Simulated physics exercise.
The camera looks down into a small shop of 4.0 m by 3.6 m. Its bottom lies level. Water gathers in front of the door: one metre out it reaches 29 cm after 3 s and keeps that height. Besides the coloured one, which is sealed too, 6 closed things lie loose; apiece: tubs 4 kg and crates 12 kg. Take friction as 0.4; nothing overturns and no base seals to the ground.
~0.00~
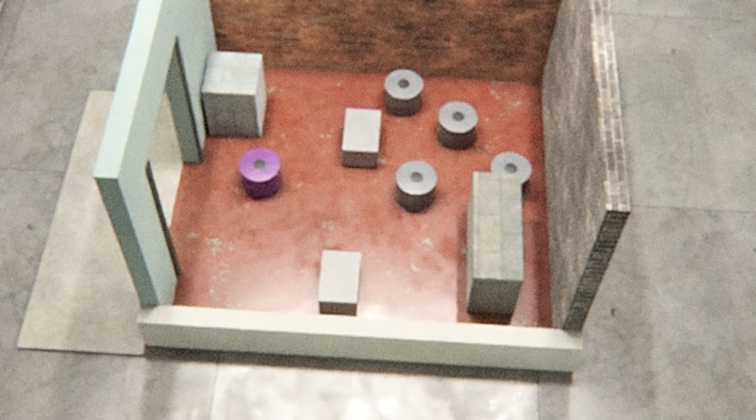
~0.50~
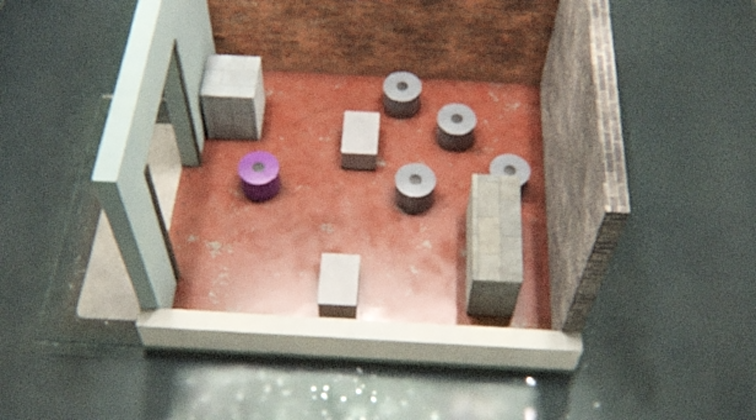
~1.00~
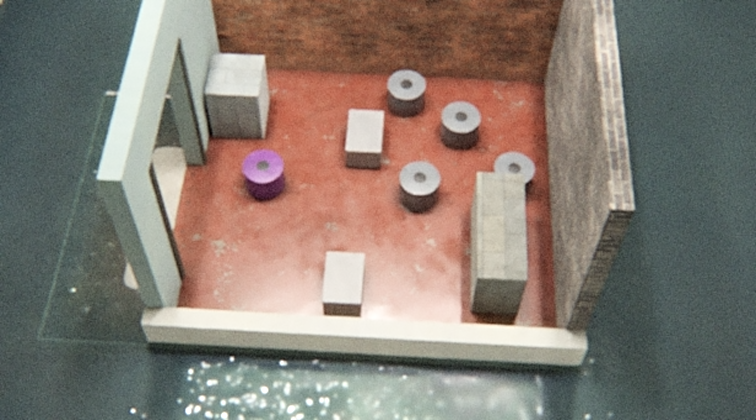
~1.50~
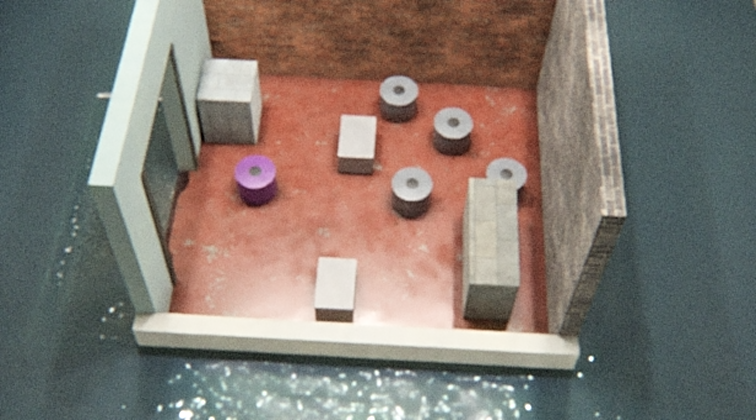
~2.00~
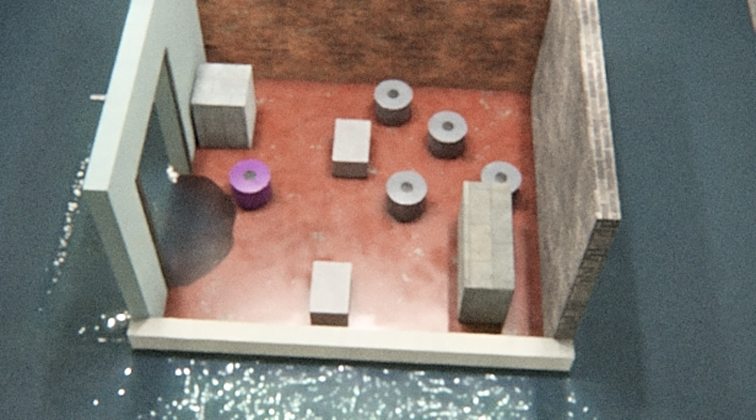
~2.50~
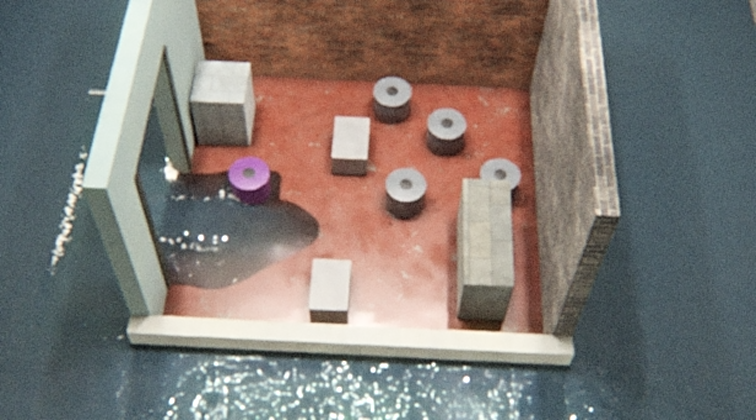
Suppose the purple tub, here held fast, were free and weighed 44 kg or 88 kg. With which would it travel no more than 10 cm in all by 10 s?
I expect that only the higher weight holds it.
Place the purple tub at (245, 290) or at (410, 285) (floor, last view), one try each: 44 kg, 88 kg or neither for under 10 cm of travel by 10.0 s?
In turn: Either load holds; the smaller is enough.
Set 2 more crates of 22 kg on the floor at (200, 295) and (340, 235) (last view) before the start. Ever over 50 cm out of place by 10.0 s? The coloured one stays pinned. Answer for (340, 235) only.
It is past it.
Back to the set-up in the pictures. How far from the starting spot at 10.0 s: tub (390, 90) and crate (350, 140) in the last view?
In turn: 120 cm, 40 cm.
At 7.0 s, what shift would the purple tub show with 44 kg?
About 30 cm.
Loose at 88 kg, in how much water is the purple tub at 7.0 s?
About 10 cm.
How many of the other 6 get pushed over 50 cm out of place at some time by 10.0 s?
6 of them.
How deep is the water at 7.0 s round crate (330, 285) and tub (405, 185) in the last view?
About 18 and 19 cm.
After 3.5 s the purple tub would be 2 cm from its start with 44 kg and 0 cm from its start with 88 kg; 10 cm of water round it then.
After 4.5 s the purple tub would be 25 cm from its start with 44 kg and 0 cm from its start with 88 kg; 10 cm of water round it then.
After 7.0 s the purple tub would be 29 cm from its start with 44 kg and 0 cm from its start with 88 kg; 10 cm of water round it then.
After 10.0 s the purple tub would be 42 cm from its start with 44 kg and 0 cm from its start with 88 kg; 14 cm of water round it then.
